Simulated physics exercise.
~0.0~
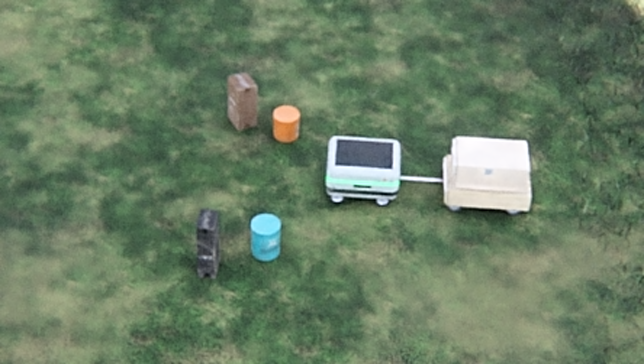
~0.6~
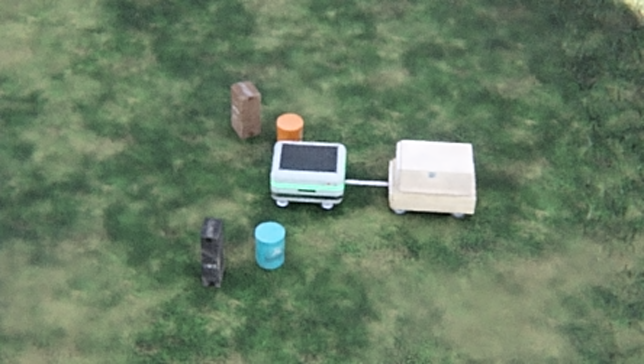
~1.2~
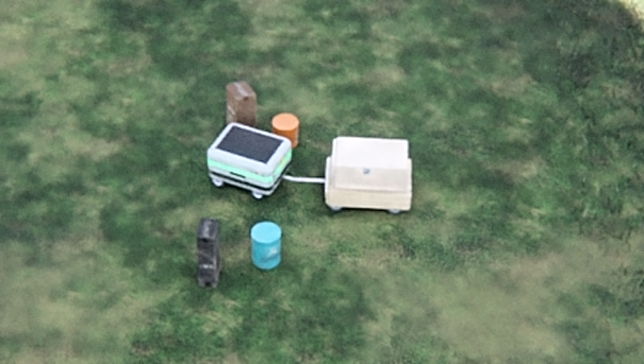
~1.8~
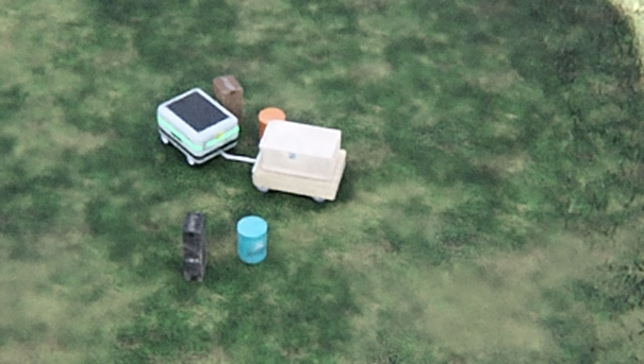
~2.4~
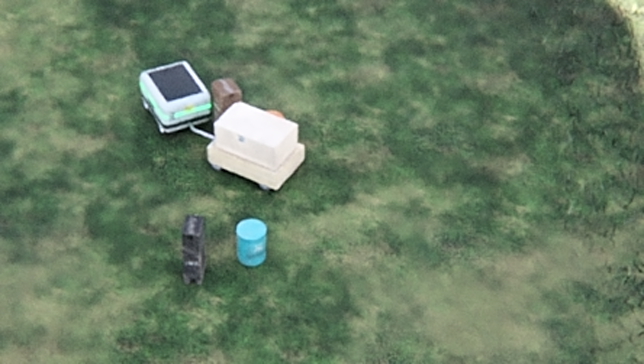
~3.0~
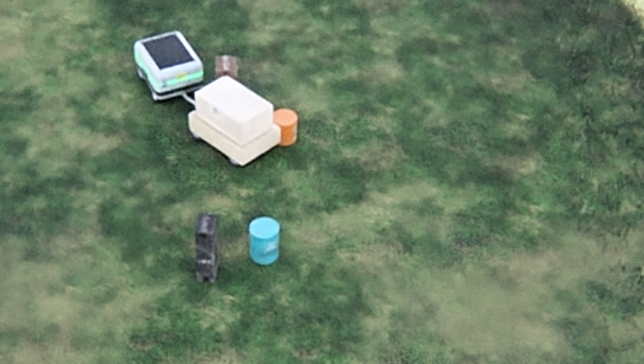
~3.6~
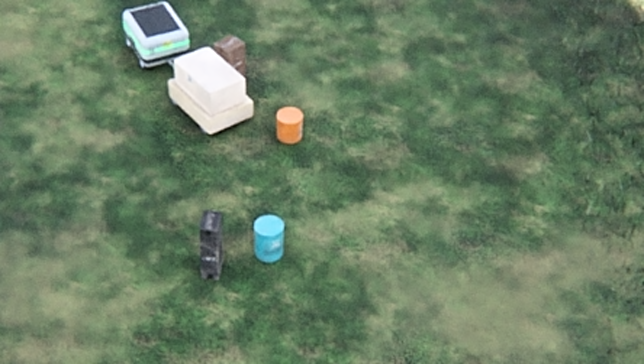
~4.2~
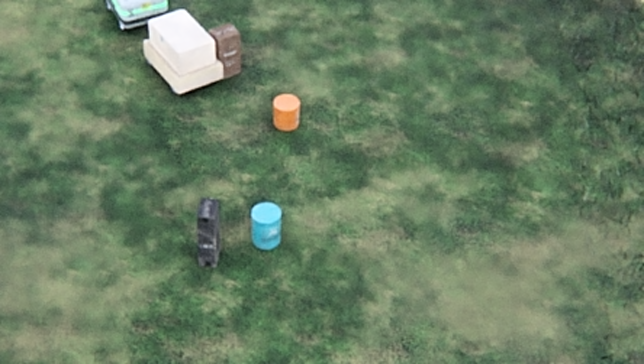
In this clip, a small robot tug pulling a cream cart drives left across mottled green ground, then turns toward the upper left, and the brown box shifts slightly upward as the cart passes, ending upright beside it while the orange pail, black box and turquoise pail stay in place.
